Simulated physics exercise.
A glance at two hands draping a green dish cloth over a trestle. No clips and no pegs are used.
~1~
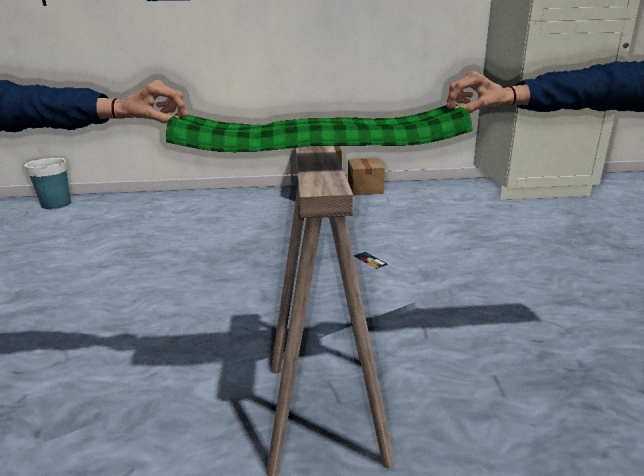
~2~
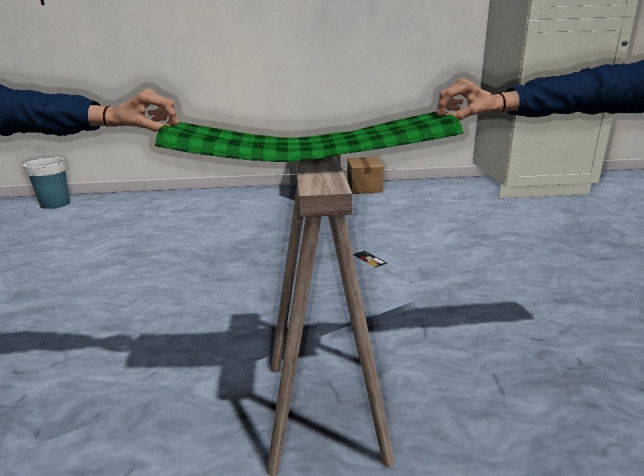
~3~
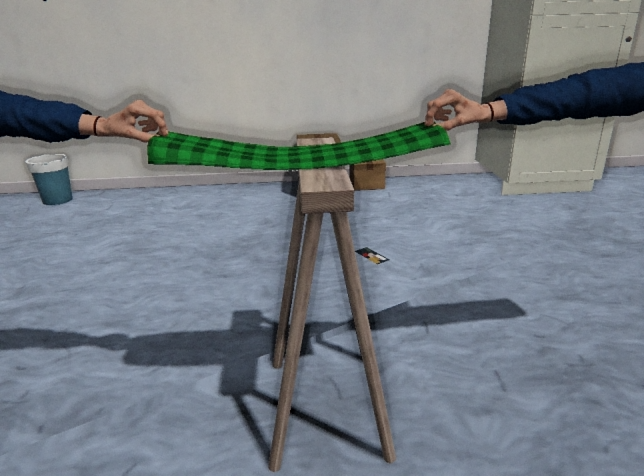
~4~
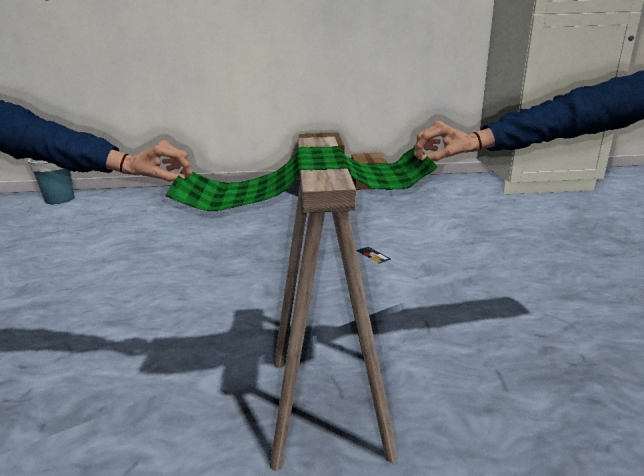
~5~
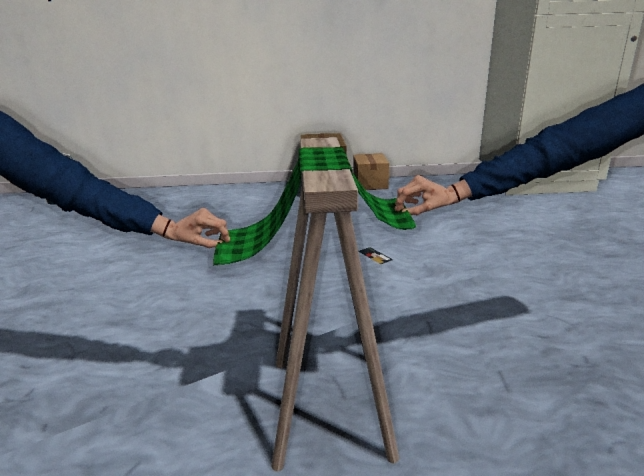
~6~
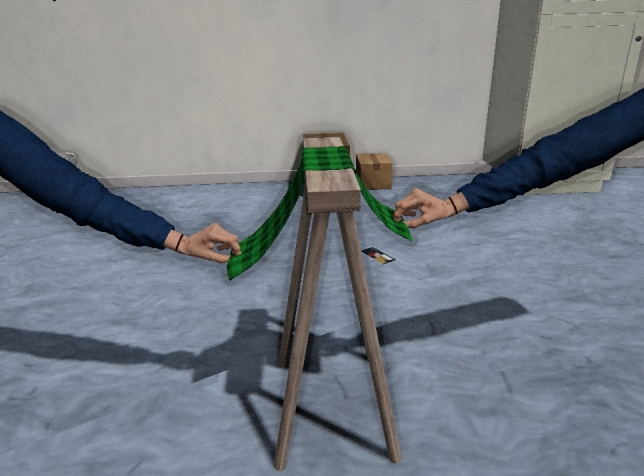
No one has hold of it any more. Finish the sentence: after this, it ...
After this, it remains in place.
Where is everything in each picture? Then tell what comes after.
The first frame shows left end (173, 143); right end (467, 132); top of the trestle (327, 200).
The second frame shows left end (162, 147); right end (457, 135).
The third frame shows left end (154, 164); right end (445, 145); top of the trestle (328, 196).
The fourth frame shows left end (171, 199); right end (434, 171).
The fifth frame shows left end (219, 265); right end (411, 229).
The sixth frame shows left end (234, 278); right end (407, 239); both sides about alike.
Then, 0.66 s later than the last view, dish cloth hanging on both sides, left end near (342, 276), right end near (352, 247).
Then, 1.48 s later than the last view, dish cloth hanging on both sides, left end near (328, 281), right end near (357, 246).
Finally, dish cloth hanging on both sides, left end near (308, 283), right end near (344, 247). The green dish cloth stays on top.
